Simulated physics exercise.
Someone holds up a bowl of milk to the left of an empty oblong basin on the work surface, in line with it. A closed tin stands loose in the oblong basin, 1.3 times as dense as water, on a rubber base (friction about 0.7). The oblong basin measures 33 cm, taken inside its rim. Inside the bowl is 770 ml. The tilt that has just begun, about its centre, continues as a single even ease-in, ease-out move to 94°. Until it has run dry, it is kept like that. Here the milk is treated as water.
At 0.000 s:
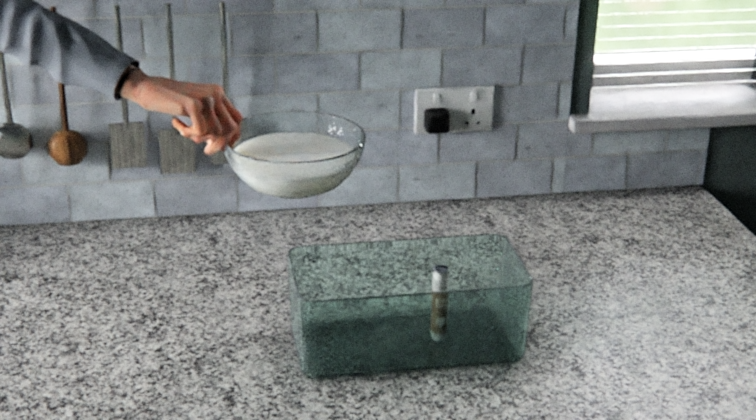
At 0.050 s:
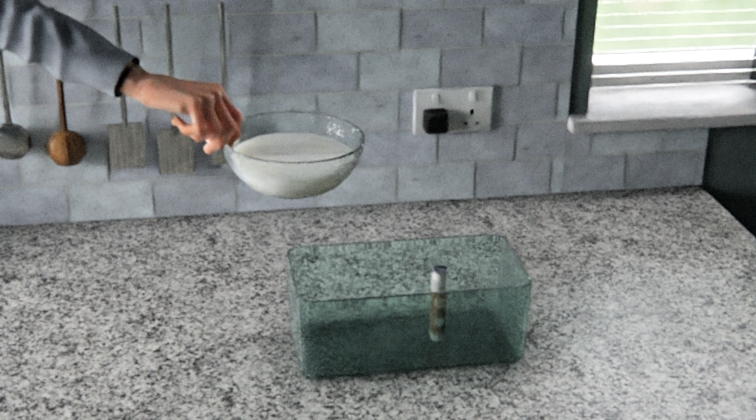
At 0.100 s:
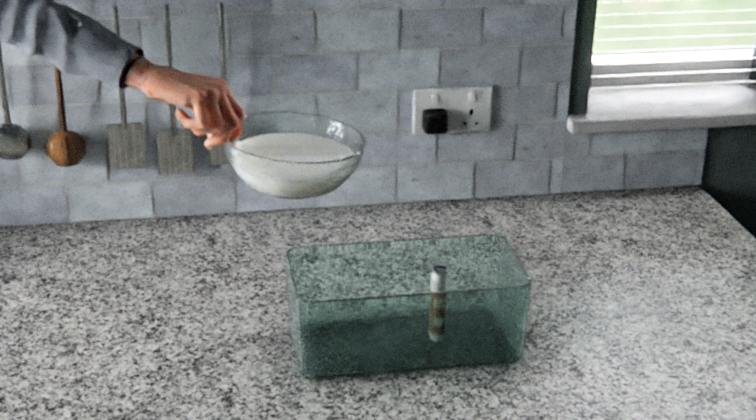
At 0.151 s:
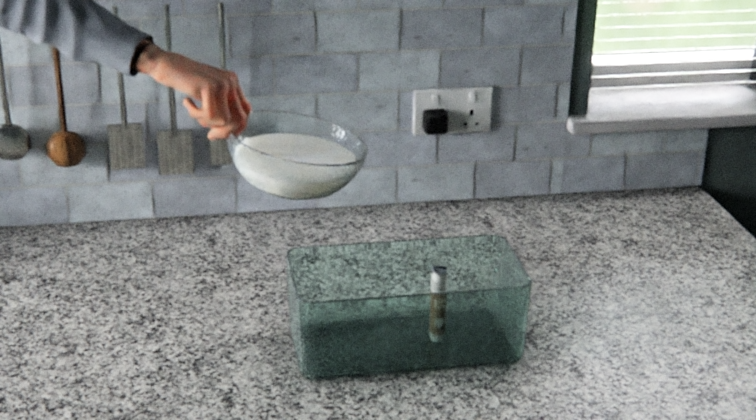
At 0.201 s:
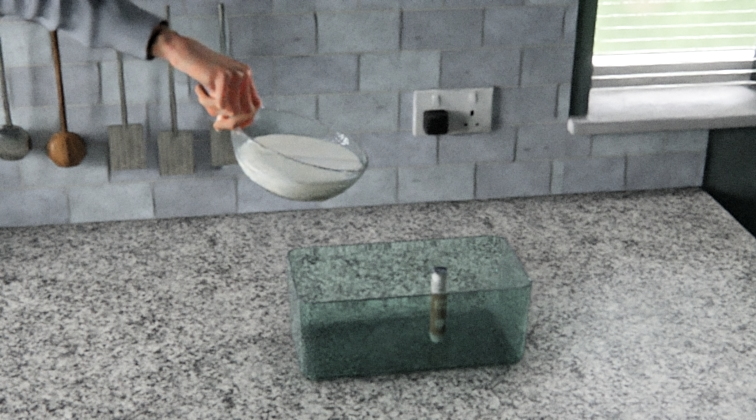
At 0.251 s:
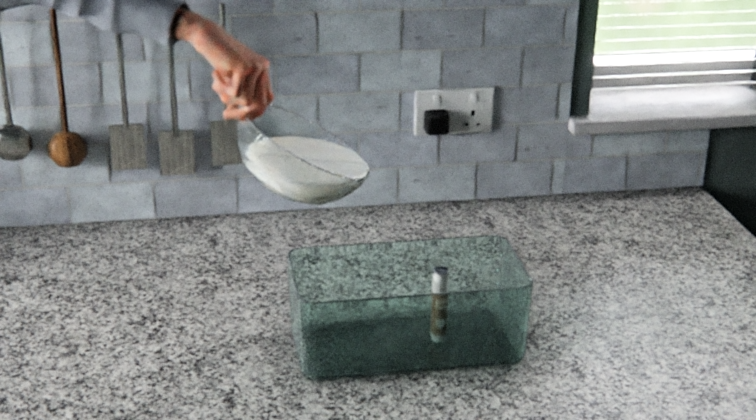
A hand tilts a clear bowl of white liquid to the right above a green basin.
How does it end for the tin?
It tumbles.
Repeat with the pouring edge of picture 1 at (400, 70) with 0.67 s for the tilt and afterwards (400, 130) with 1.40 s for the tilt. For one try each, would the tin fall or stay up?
In the first try it remains standing; in the second it remains standing.
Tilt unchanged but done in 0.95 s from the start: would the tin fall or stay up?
Then the tin does not tip.
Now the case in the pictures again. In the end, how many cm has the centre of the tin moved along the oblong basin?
In the end the tin's centre has shifted about 7.0 centimetres.
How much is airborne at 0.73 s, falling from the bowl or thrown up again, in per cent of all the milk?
Around 4 percent of it is airborne.
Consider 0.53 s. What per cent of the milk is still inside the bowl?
Close to 16 in a hundred.
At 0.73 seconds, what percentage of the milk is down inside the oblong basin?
Looks like about 96 % of the whole amount.
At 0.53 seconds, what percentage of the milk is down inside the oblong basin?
Some 30 per cent.
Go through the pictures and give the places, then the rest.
Tilt 0°; pouring edge (364, 134); surface from (230, 156) to (356, 149); the oblong basin's rim runs from (293, 275) to (519, 260); the tin's top is at (441, 272), in the first frame.
Tilt 1°; pouring edge (363, 136); surface from (229, 155) to (355, 150), in the second frame.
Tilt 5°; pouring edge (364, 140); surface from (230, 153) to (355, 153), in the third frame.
Tilt 11°; pouring edge (366, 148); surface from (233, 152) to (357, 156), in the fourth frame.
Tilt 19°; pouring edge (367, 158); surface from (237, 151) to (361, 159), in the fifth frame.
Tilt 29°; pouring edge (367, 169); surface from (244, 153) to (363, 161); 1 per cent is over the edge, in the sixth frame.
By 0.53 s the tilt is 84° and 15 per cent is still to pour; the tin stands where it began.
By 0.73 s the tilt is 94° and 1 per cent is still to pour; the tin leans 5°.
By 0.94 s the tilt is 94° and 0 per cent is still to pour; the tin leans 14°.
By 1.17 s the tilt is 94° and 0 per cent is still to pour; the tin lies on its side.
At rest the tin lies on its side.
